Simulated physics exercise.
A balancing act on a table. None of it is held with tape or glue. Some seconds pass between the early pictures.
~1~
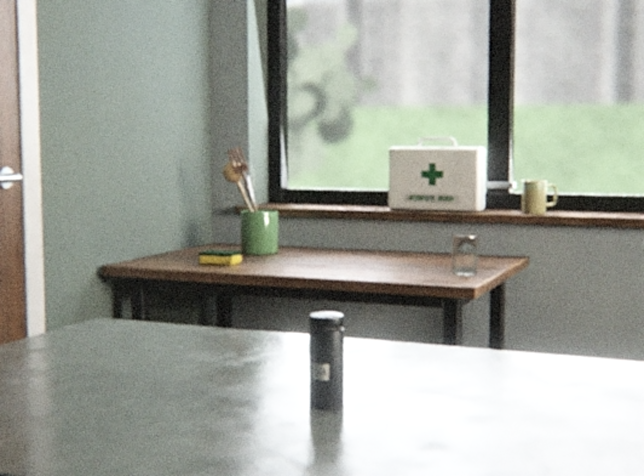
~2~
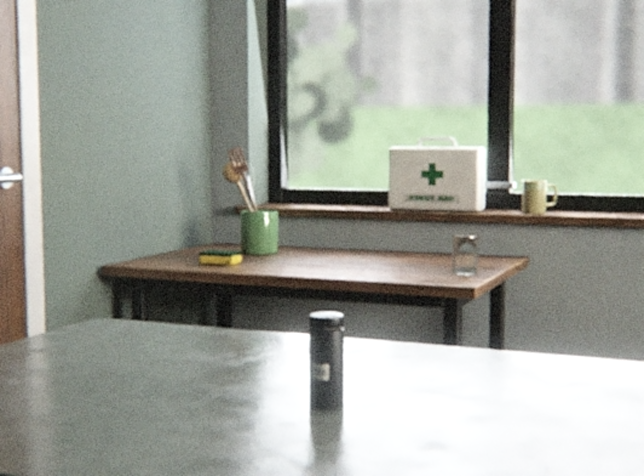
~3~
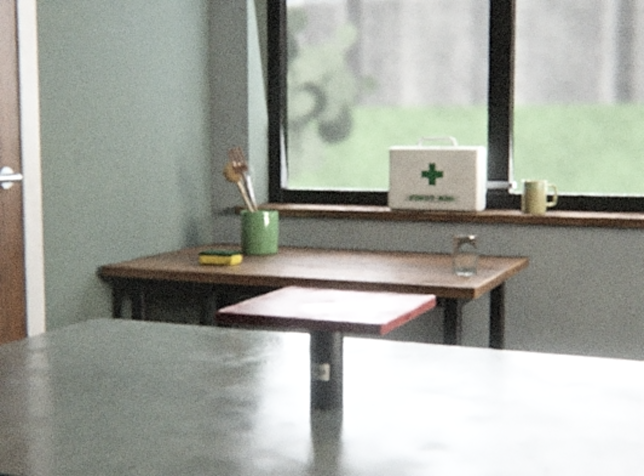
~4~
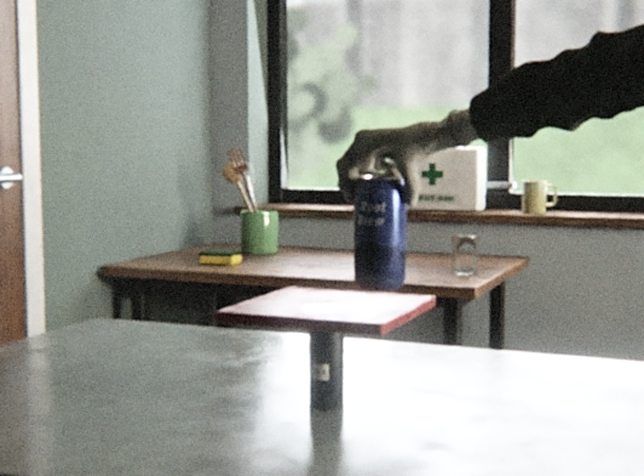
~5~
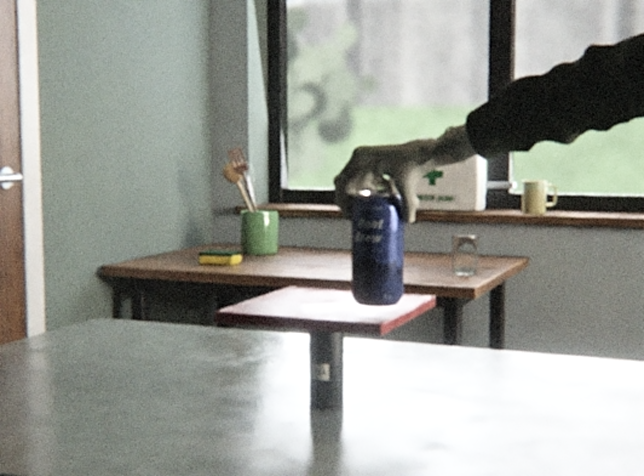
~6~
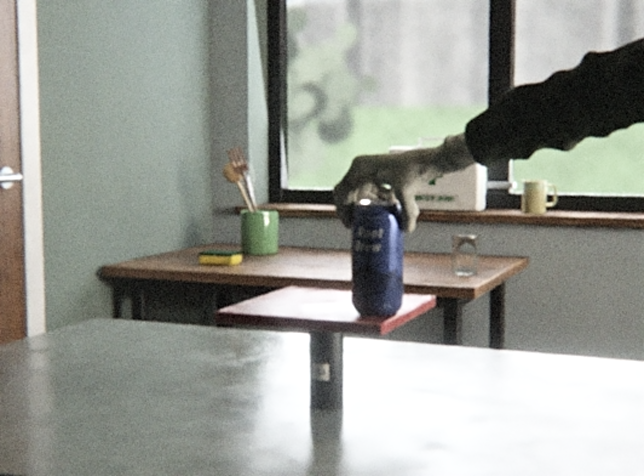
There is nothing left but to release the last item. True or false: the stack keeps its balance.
False.
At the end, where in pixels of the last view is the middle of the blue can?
Look near (443, 415) in the final picture.
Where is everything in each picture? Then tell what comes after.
The last thing is not in view yet; black shaker (326, 360), in the first picture.
The last thing is not in view yet; black shaker (326, 360), in the second picture.
The last thing is not in view yet; black shaker (326, 360), in the third picture.
On its way; blue can (380, 232); black shaker (326, 360), in the fourth picture.
On its way; blue can (377, 249); black shaker (326, 360), in the fifth picture.
In place under the hand; blue can (377, 258); black shaker (326, 360), in the sixth picture.
Then, 0.40 s after the last picture, blue can now fallen; red lid tipped 65° from how it was.
Then, 0.80 s after the last picture, red lid now fallen; black shaker tipped 42° from how it was.
At rest, fallen, blue can, black shaker and red lid. Seen from the same camera at the end, blue can near (443, 415). The stack loses its balance.
